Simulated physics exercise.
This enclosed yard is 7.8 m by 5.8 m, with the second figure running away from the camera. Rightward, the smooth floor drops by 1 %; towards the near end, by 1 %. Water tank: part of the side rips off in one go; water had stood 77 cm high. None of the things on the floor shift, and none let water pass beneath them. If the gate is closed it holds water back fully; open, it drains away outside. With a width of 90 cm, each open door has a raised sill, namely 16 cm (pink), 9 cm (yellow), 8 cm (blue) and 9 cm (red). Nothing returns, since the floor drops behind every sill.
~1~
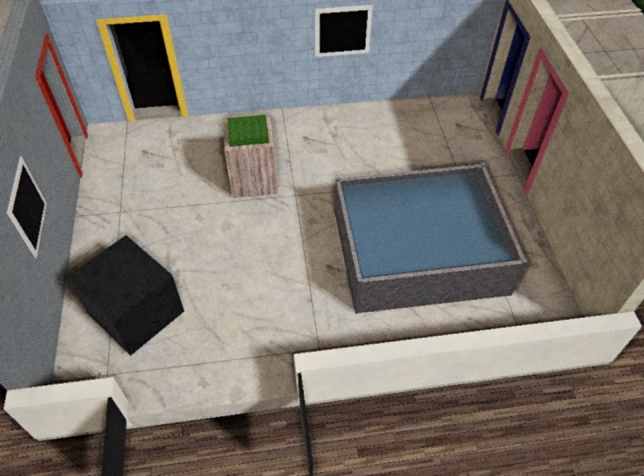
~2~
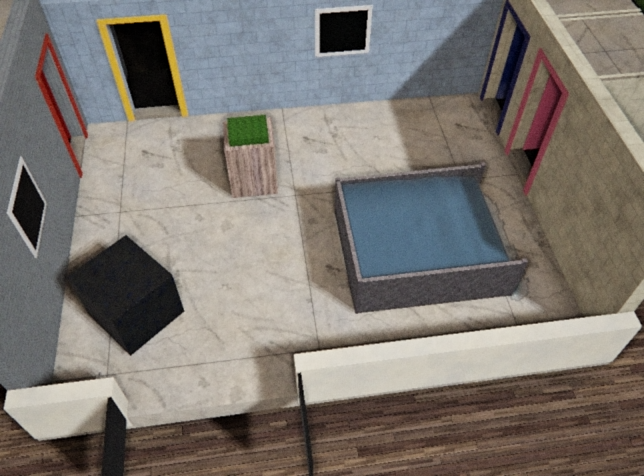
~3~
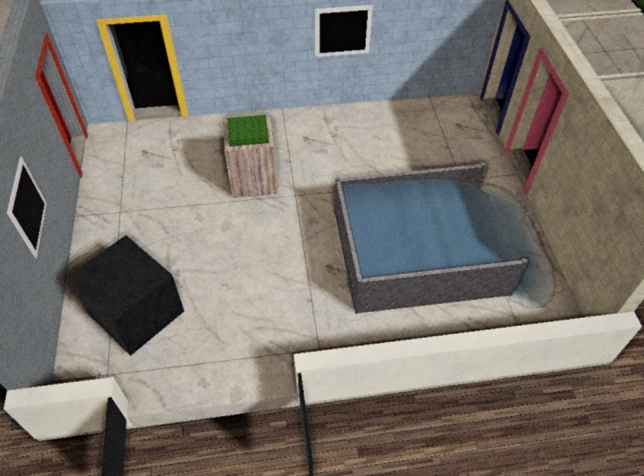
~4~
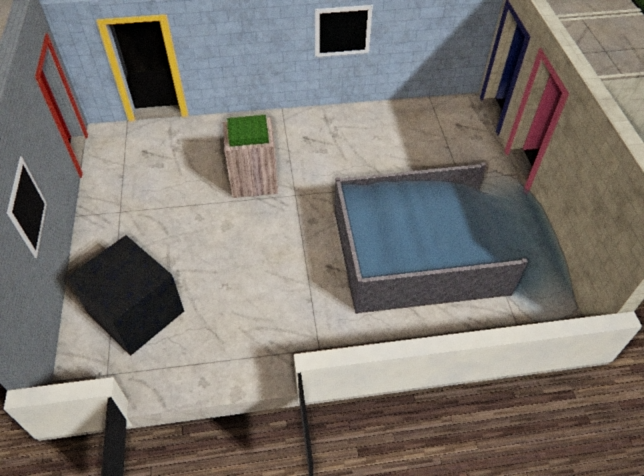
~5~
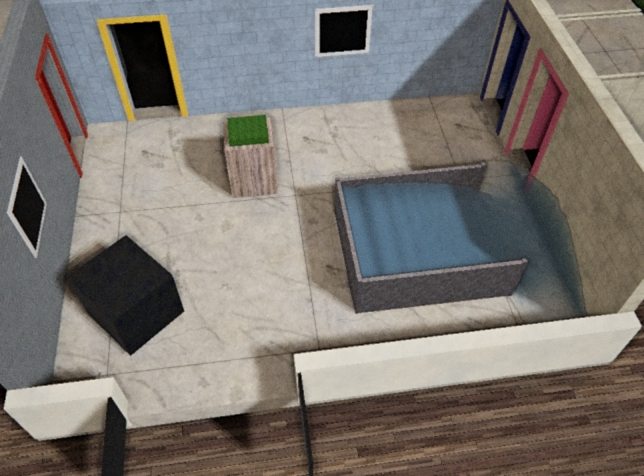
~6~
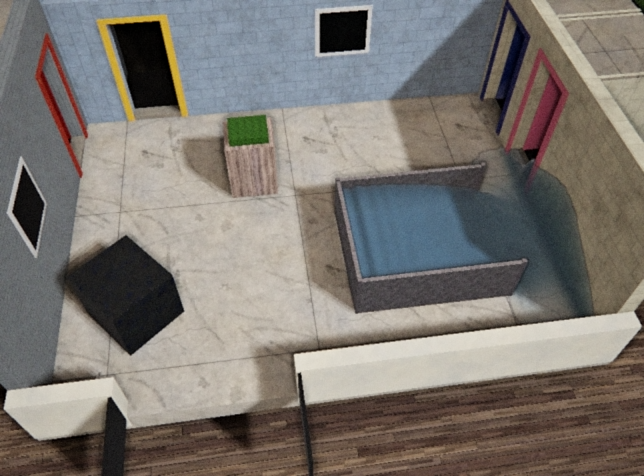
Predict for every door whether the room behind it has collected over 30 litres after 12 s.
Result: The pink door surpasses the limit; the yellow door falls short of the limit; the blue door surpasses the limit; the red door falls short of the limit.
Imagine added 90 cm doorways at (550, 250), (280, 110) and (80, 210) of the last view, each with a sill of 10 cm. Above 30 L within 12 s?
In sequence the answers are more than that, less than that and less than that.
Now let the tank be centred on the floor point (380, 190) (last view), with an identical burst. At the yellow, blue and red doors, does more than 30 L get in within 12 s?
Checking each door against the limit: Yellow does not exceed it, blue tops it, red does not exceed it.
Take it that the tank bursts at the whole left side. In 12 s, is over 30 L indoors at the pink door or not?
Measured against that limit, the pink door stays within it.
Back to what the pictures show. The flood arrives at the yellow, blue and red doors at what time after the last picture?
Doors: Yellow 3.2 s / blue 0.3 s / red 4.0 s.
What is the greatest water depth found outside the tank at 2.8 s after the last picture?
I'd say near 29 centimetres.
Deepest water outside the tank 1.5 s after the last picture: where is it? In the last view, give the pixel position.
Location: Approx. (592, 342).
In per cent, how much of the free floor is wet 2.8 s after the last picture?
Covered: Roughly 55 %.
Then, 0.7 s after the last picture water covers 15 % of the floor and is deepest (68 cm) near (587, 331); pink door 29 cm at the sill, 15 L in, yellow door not reached, blue door 8 cm at the sill, 0 L in, red door not reached.
Then, 1.5 s after the last picture water covers 30 % of the floor and is deepest (58 cm) near (592, 342); pink door 26 cm at the sill, 56 L in, yellow door not reached, blue door 11 cm at the sill, 0 L in, red door not reached.
Then, 2.8 s after the last picture water covers 55 % of the floor and is deepest (29 cm) near (592, 342); pink door 17 cm at the sill, 84 L in, yellow door not reached, blue door 15 cm at the sill, 31 L in, red door not reached.
Then, 6.3 s after the last picture water covers 95 % of the floor and is deepest (20 cm) near (592, 342); pink door 10 cm at the sill, 86 L in, yellow door 2 cm at the sill, 0 L in, blue door 12 cm at the sill, 107 L in, red door 10 cm at the sill, 6 L in.
Then, 11.3 s after the last picture water covers 100 % of the floor and is deepest (12 cm) near (414, 364); pink door 6 cm at the sill, 86 L in, yellow door 3 cm at the sill, 2 L in, blue door 7 cm at the sill, 126 L in, red door 3 cm at the sill, 8 L in.
